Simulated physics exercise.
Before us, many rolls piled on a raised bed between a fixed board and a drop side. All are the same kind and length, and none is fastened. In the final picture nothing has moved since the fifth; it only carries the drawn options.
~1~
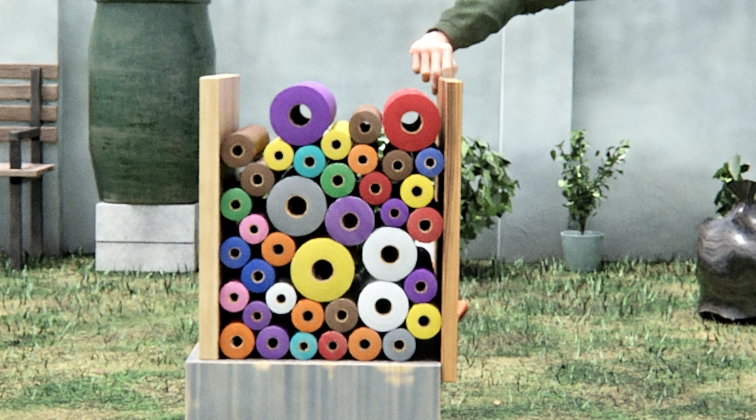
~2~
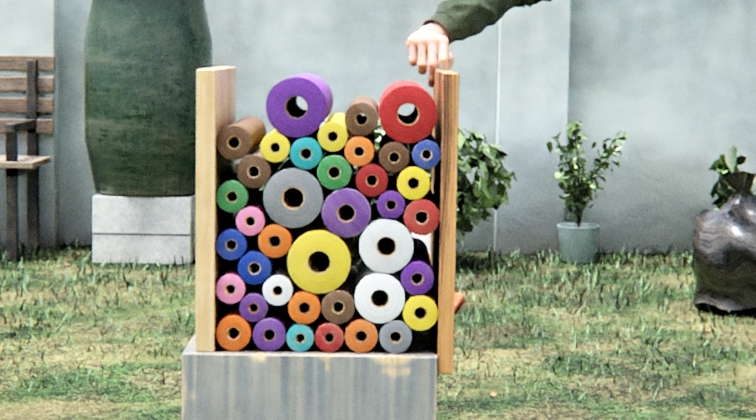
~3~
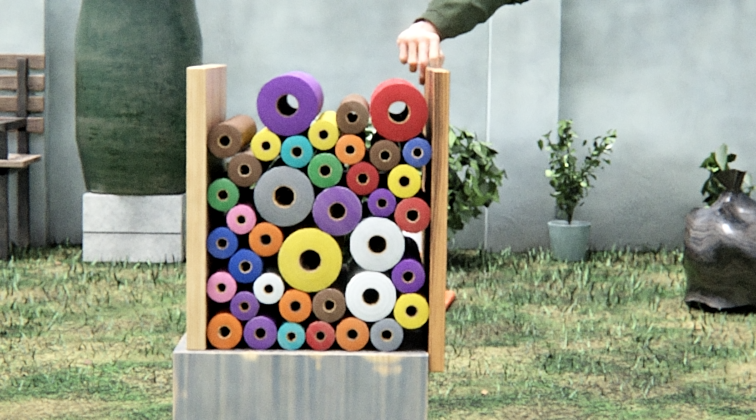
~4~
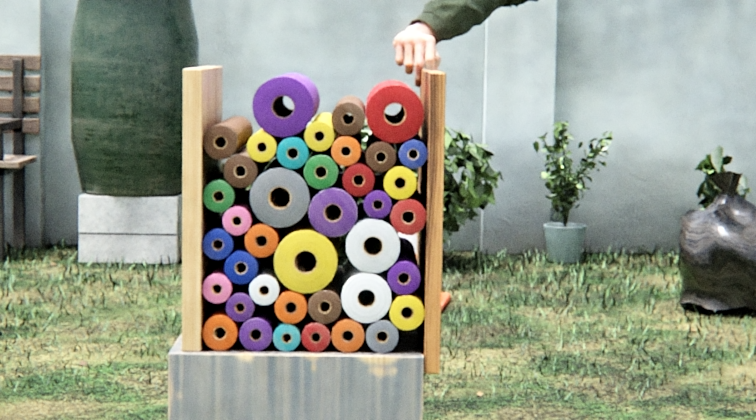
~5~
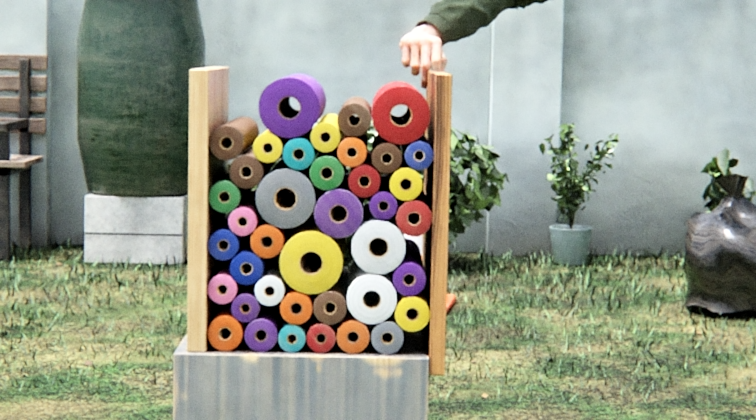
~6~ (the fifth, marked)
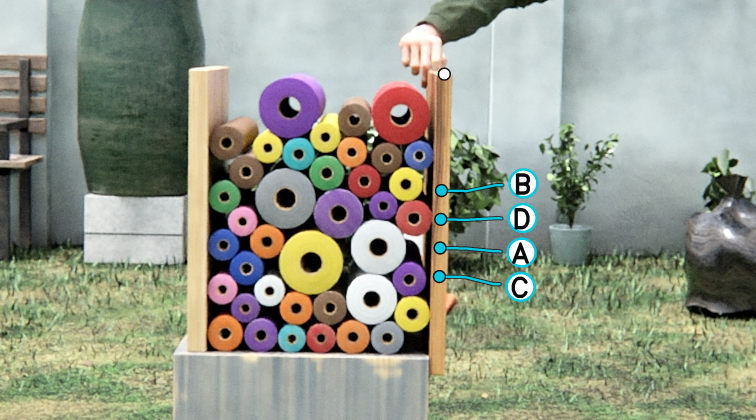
Colourful rolls, purple, red, grey, yellow, white, brown, orange and more, fill the space between two upright wooden boards on a pale block, seen from the front in a grassy, walled yard. A hand in a green sleeve hovers by the right board, with a bench and large green vessel left, potted plants and a dark sack right. The view shifts slightly while the pile stays unchanged.
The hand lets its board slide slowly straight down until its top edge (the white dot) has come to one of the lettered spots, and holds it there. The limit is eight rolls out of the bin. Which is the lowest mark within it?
Down to A.
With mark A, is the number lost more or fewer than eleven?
Fewer than eleven.
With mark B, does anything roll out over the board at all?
At B: Yes.
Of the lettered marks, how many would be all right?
Three of them.
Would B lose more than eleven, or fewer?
At B, fewer than eleven.
On the marked copy, A at (440, 248); B at (442, 190); C at (439, 277); D at (441, 220); the white dot at (444, 74).
With A. Early on, top of the board (434, 149).
Further on, top of the board (432, 231).
At the end, top of the board (432, 247), about four out over the board.
As for the rest, B one out over the board; C nine out over the board; D two out over the board.
